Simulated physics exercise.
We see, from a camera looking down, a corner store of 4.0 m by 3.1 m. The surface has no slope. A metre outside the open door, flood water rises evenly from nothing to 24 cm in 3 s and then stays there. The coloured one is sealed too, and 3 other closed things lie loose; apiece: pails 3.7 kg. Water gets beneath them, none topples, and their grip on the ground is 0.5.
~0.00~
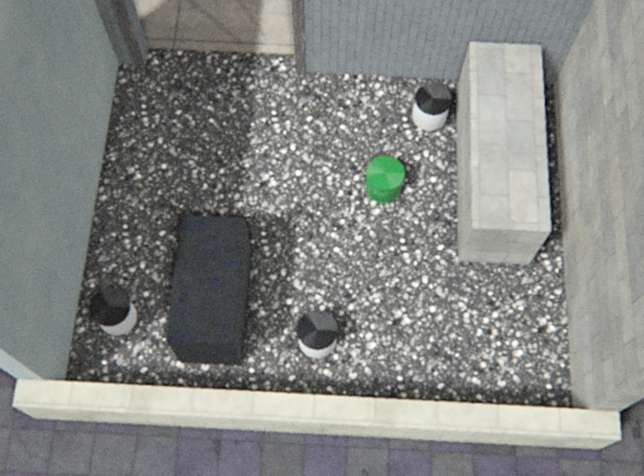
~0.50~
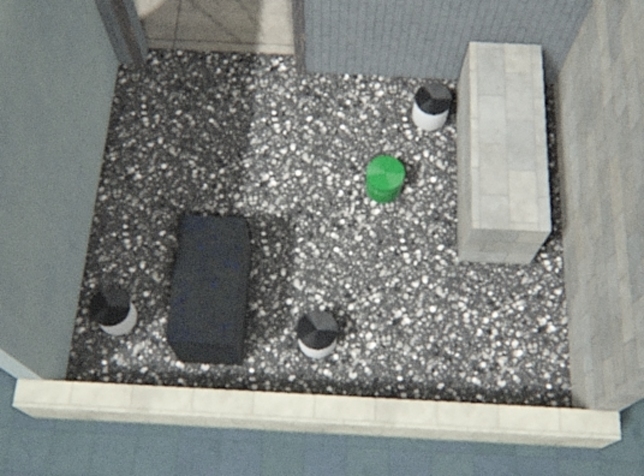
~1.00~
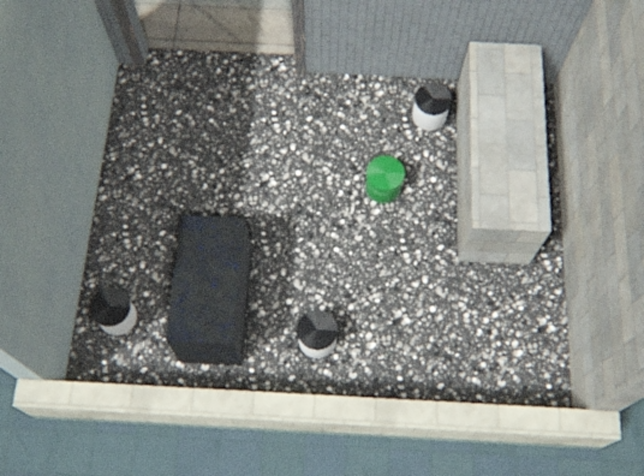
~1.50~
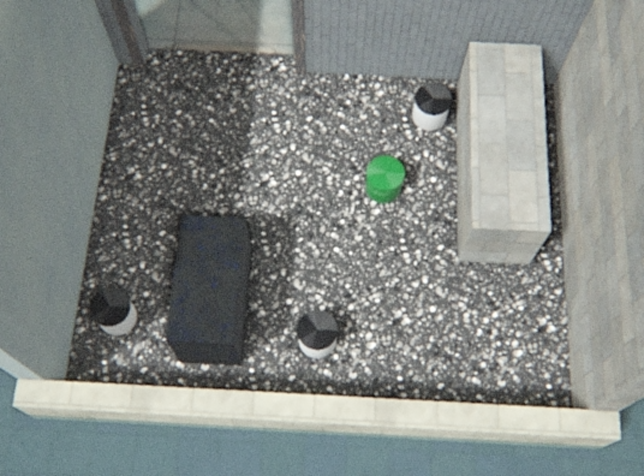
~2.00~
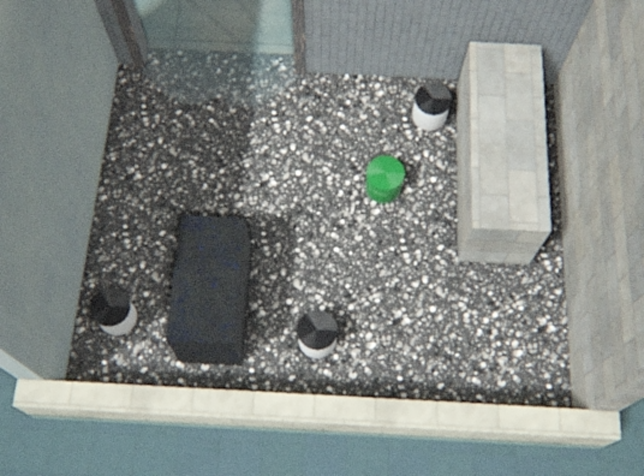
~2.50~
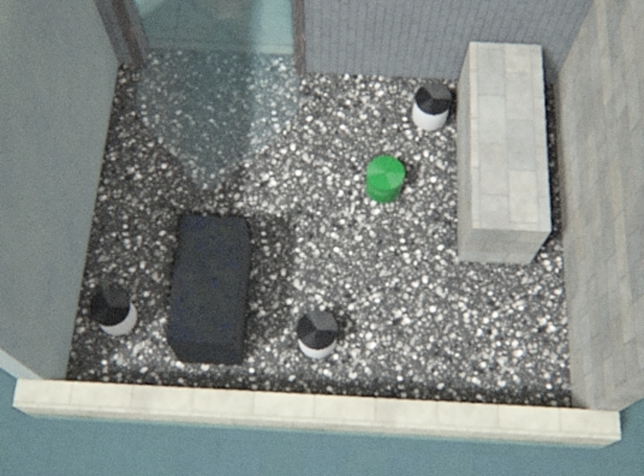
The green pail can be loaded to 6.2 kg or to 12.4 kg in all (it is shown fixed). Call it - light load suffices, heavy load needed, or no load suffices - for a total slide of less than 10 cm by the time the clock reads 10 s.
My call: Heavy load needed.
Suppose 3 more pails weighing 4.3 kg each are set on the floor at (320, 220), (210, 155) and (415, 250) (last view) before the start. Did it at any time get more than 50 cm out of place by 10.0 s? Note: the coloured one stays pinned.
Result, in turn - exceeds it; exceeds it; exceeds it.
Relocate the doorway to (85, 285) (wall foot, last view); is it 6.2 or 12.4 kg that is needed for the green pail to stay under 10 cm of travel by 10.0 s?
So neither mass does it.
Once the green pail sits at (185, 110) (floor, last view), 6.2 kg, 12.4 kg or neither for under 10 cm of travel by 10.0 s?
So neither weight works.
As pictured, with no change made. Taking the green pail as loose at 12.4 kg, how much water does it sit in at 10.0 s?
Around 9 cm.
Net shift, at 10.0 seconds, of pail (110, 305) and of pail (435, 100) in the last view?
60 cm, 80 cm.
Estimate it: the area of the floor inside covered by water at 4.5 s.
Close to 8.0 m2, I'd say.
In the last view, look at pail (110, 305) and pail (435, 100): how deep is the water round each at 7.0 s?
I'd put it at 20 cm and 1 cm respectively.
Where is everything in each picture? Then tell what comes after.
In the first frame, the green pail at (386, 173), on the bottom; water covers 0.0 m2; 0 of 4 have shifted.
In the second frame, the green pail at (386, 173) rests on the ground; 0.0 m2 under water; 0 of 4 have shifted.
In the third frame, the green pail at (386, 173), on the bottom; water covers 0.0 m2; 0 of 4 have shifted.
In the fourth frame, the green pail at (386, 173) rests on the ground; 0.0 m2 under water; 0 of 4 have shifted.
In the fifth frame, the green pail at (386, 173), on the bottom; water covers 0.4 m2; 0 of 4 have shifted.
In the sixth frame, the green pail at (386, 173) rests on the ground; water covers 1.3 m2; 0 of 4 have shifted.
After 3.5 s the green pail would be 0 cm from its start with 6.2 kg and 0 cm from its start with 12.4 kg; 0 cm of water round it then.
After 4.5 s the green pail would be 0 cm from its start with 6.2 kg and 0 cm from its start with 12.4 kg; 3 cm of water round it then.
After 7.0 s the green pail would be 0 cm from its start with 6.2 kg and 0 cm from its start with 12.4 kg; 3 cm of water round it then.
After 10.0 s the green pail would be 41 cm from its start with 6.2 kg and 0 cm from its start with 12.4 kg; 9 cm of water round it then.
